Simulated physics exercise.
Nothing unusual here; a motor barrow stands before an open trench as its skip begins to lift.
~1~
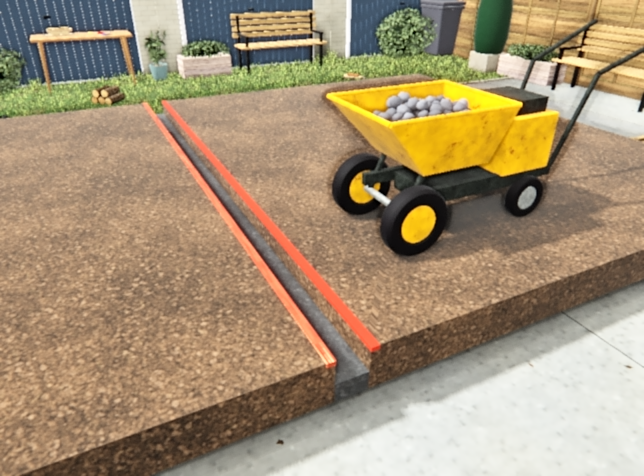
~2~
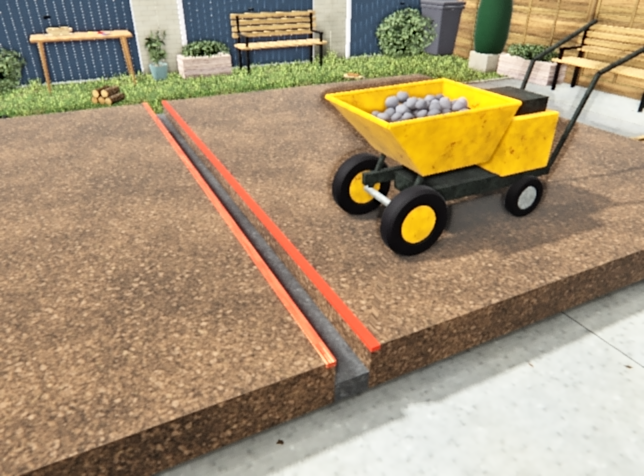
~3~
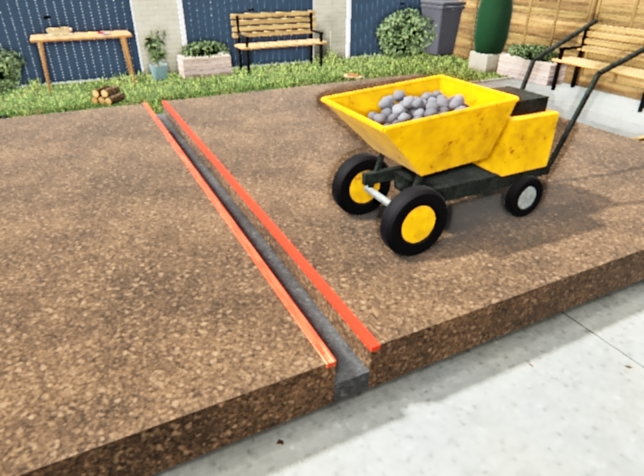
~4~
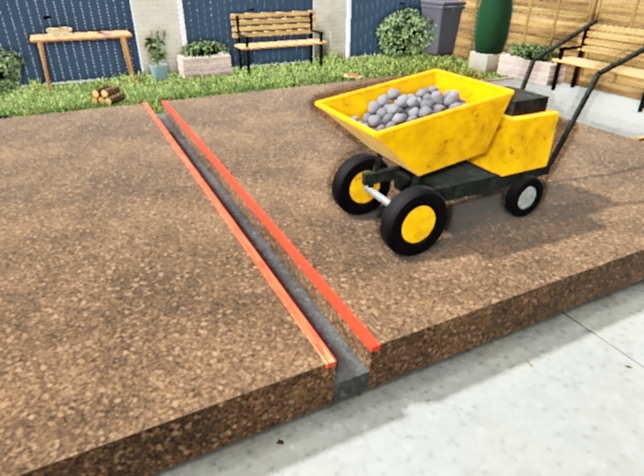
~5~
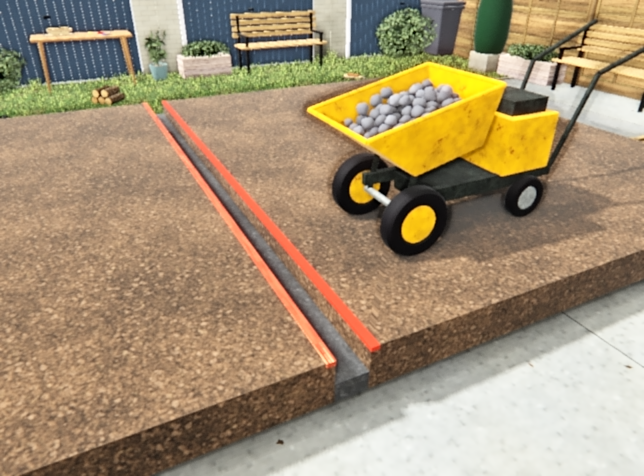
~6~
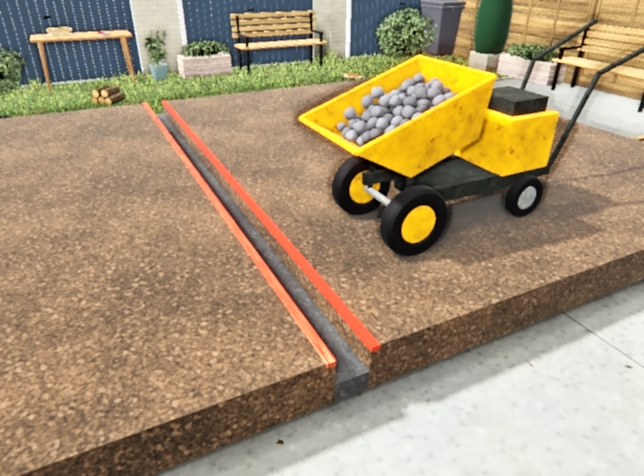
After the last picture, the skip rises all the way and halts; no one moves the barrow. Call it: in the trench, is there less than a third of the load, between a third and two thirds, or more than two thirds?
Between a third and two thirds of the load is in the trench.
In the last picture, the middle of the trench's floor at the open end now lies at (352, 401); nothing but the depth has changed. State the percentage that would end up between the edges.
Something close to 60 per cent.
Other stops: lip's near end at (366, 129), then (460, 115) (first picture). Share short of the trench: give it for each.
In turn, around 0 per cent and 50 per cent.
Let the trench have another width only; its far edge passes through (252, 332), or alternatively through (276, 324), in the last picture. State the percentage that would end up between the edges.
Lab note: Try one about 90 %, try two about 70 %.
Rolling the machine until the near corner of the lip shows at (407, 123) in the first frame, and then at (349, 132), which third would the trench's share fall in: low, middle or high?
In the first case between a third and two thirds, in the second case less than a third.
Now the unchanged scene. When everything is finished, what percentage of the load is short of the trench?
Near 0 %.
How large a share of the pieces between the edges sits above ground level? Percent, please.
My best guess is some 35 per cent.
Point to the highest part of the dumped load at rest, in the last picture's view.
Around (250, 272).
Soon, skip tipped steeply; all in the skip.
A while on, skip tipped right over; most in the skip; about a quarter in or heaped over the trench; a small part beyond it; a stray few falling.
Towards the end, skip tipped right over; about a quarter in the skip; about a third in or heaped over the trench; about a third beyond it.
Finally, skip tipped right over; about a quarter in the skip; about half in or heaped over the trench; about a third beyond it.
